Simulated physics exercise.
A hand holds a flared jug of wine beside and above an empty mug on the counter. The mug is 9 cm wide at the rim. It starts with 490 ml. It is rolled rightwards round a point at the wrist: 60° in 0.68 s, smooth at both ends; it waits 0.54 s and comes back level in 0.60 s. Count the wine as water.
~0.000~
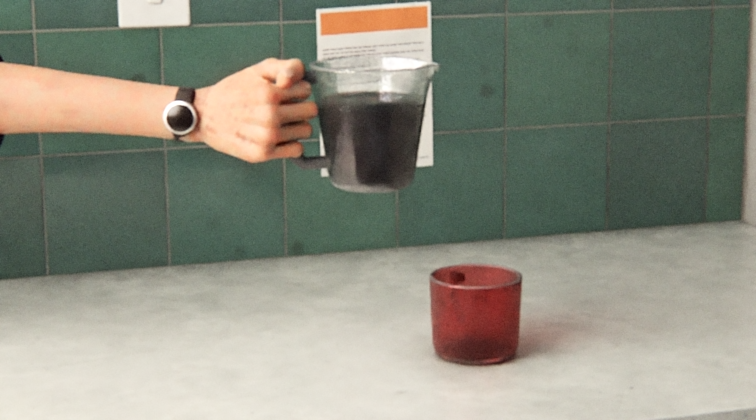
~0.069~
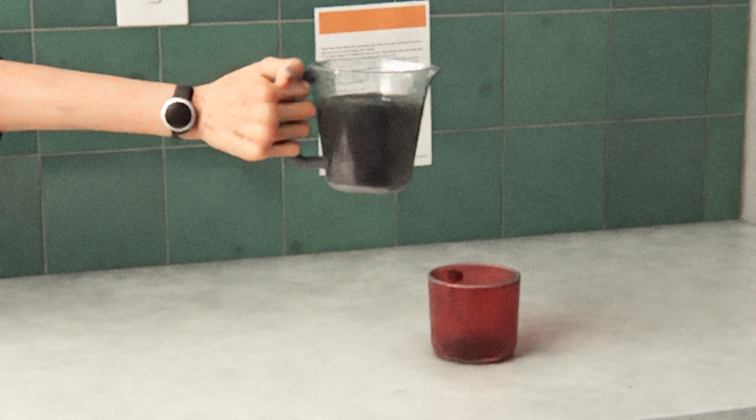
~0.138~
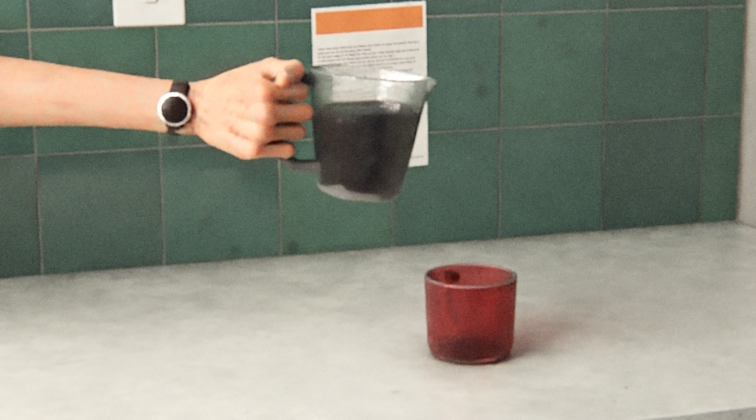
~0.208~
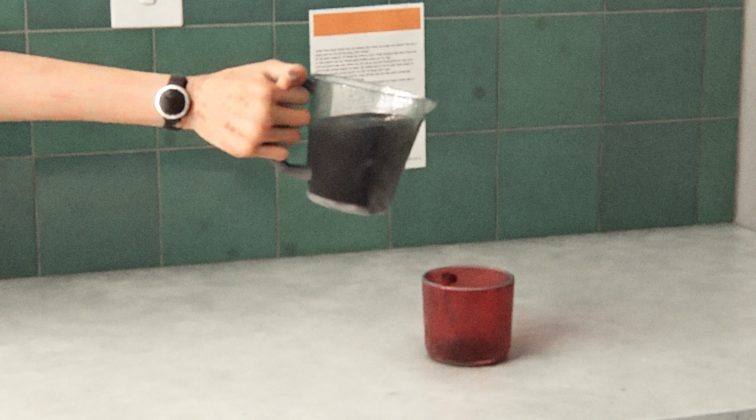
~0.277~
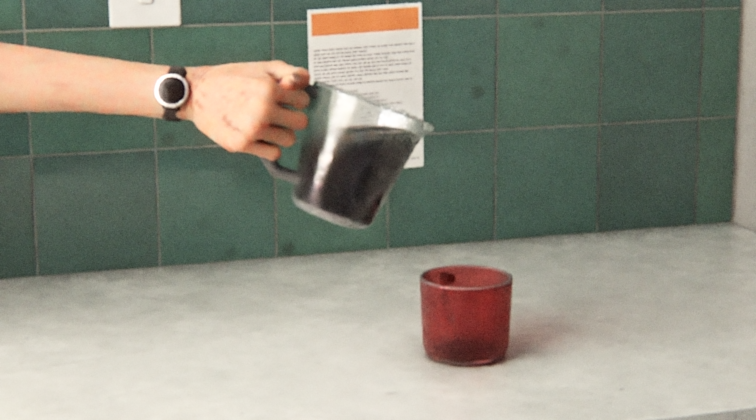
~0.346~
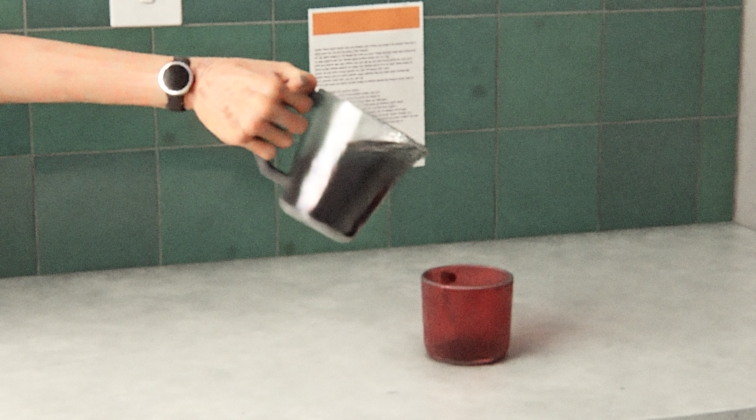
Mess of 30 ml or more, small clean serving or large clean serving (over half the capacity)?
Expect this: A mess beside it.
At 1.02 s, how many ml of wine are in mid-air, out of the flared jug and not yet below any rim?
About 40 ml.
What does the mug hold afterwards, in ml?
Some 170 ml.
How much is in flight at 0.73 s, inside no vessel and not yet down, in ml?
About 60 ml.
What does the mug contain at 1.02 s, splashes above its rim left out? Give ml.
Close to 120 ml.
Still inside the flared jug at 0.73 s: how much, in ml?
Close to 380 ml.
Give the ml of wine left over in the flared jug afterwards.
About 220 ml.
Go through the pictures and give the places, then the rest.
In the first picture, it leans 0°; its right rim is at (440, 63); the wine meets the walls at (331, 99) and (405, 96); the mug's rim runs from (433, 282) to (517, 274).
In the second picture, it leans 2°; its right rim is at (440, 66); the wine meets the walls at (327, 101) and (403, 97).
In the third picture, it leans 6°; its right rim is at (439, 80); the wine meets the walls at (327, 109) and (401, 104).
In the fourth picture, it leans 13°; its right rim is at (438, 102); the wine meets the walls at (325, 125) and (401, 117).
In the fifth picture, it leans 21°; its right rim is at (435, 127); the wine meets the walls at (312, 142) and (402, 131).
In the sixth picture, it leans 31°; its right rim is at (430, 153); the wine meets the walls at (302, 157) and (409, 147).
After 0.73 s the tilt is 60° and the mug has 40 ml, the flared jug 380 ml, and 15 ml is on the counter.
After 1.02 s the tilt is 60° and the mug has 120 ml, the flared jug 270 ml, and 60 ml is on the counter.
After 1.32 s the tilt is 56° and the mug has 155 ml, the flared jug 225 ml, and 95 ml is on the counter.
After 1.64 s the tilt is 12° and the mug has 165 ml, the flared jug 225 ml, and 105 ml is on the counter.
In the end the mug has 165 ml, the flared jug 225 ml, and 105 ml is on the counter.
